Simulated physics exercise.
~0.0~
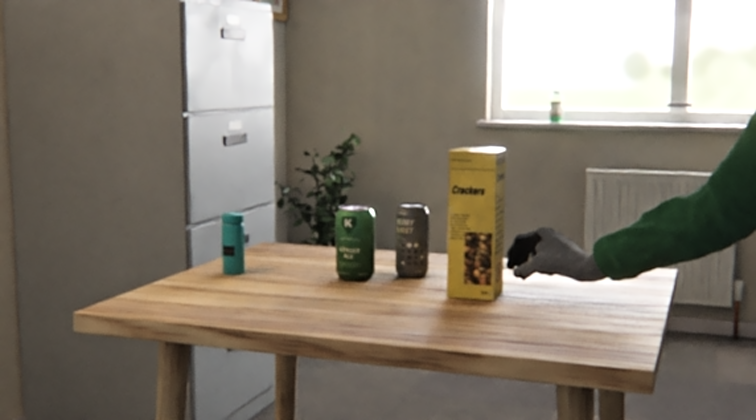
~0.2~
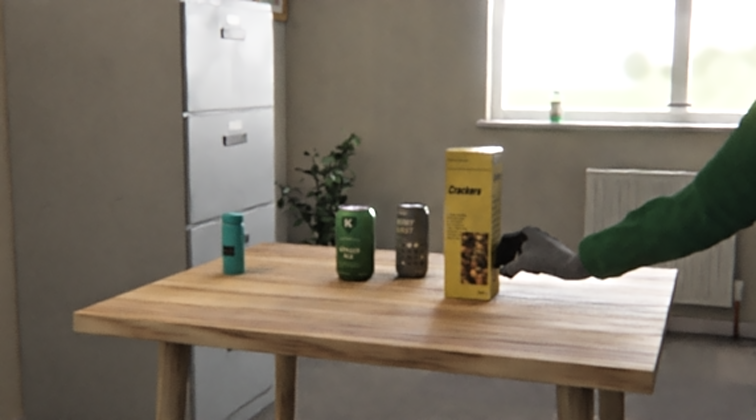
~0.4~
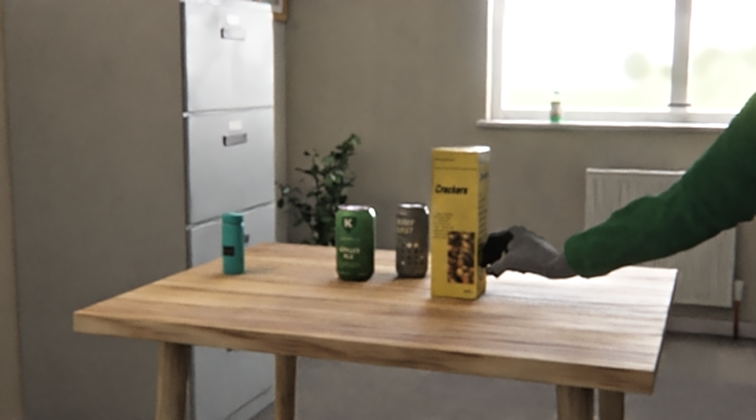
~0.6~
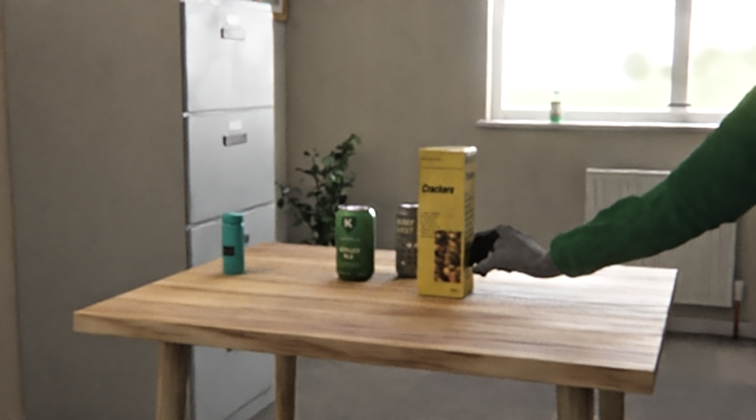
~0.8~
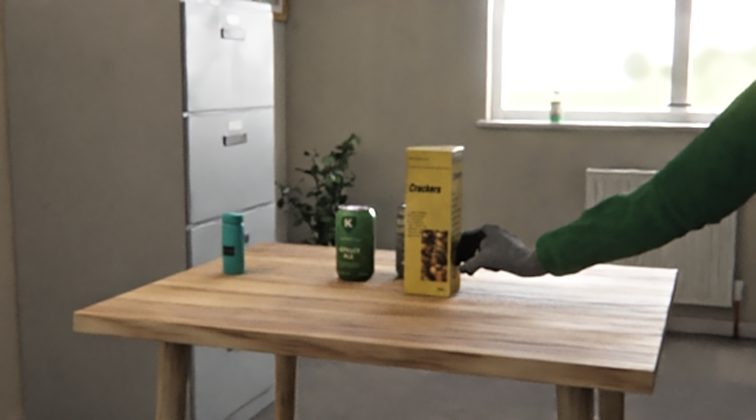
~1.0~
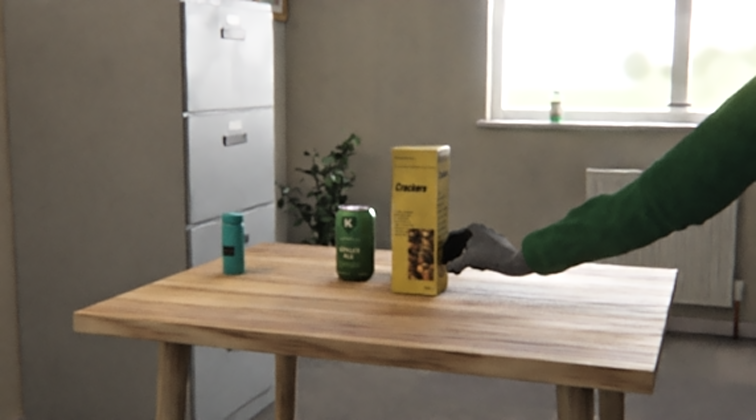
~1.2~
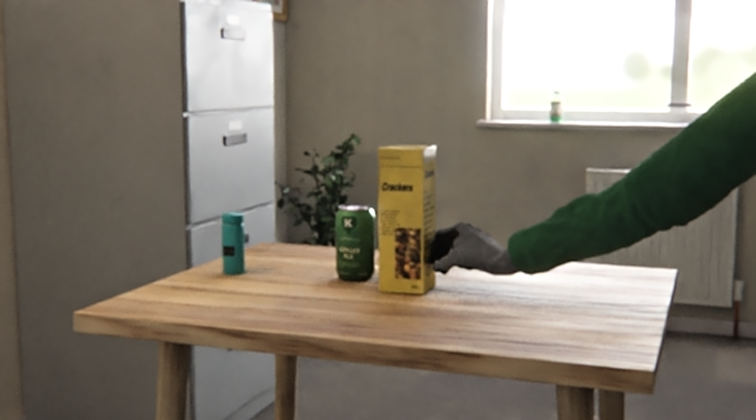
In a room with a metal filing cabinet, a plant and a bright window, a wooden table holds a turquoise shaker, a green can, a dark can and a tall yellow carton of crackers. A gloved hand in a green sleeve reaches in from the right and meets the carton's side near its lower half. The hand pushes it steadily left across the tabletop, and the carton slides without tipping. It passes in front of the dark can, gradually hiding it from view. Finally the carton stands upright close beside the green can, with the hand still near it.
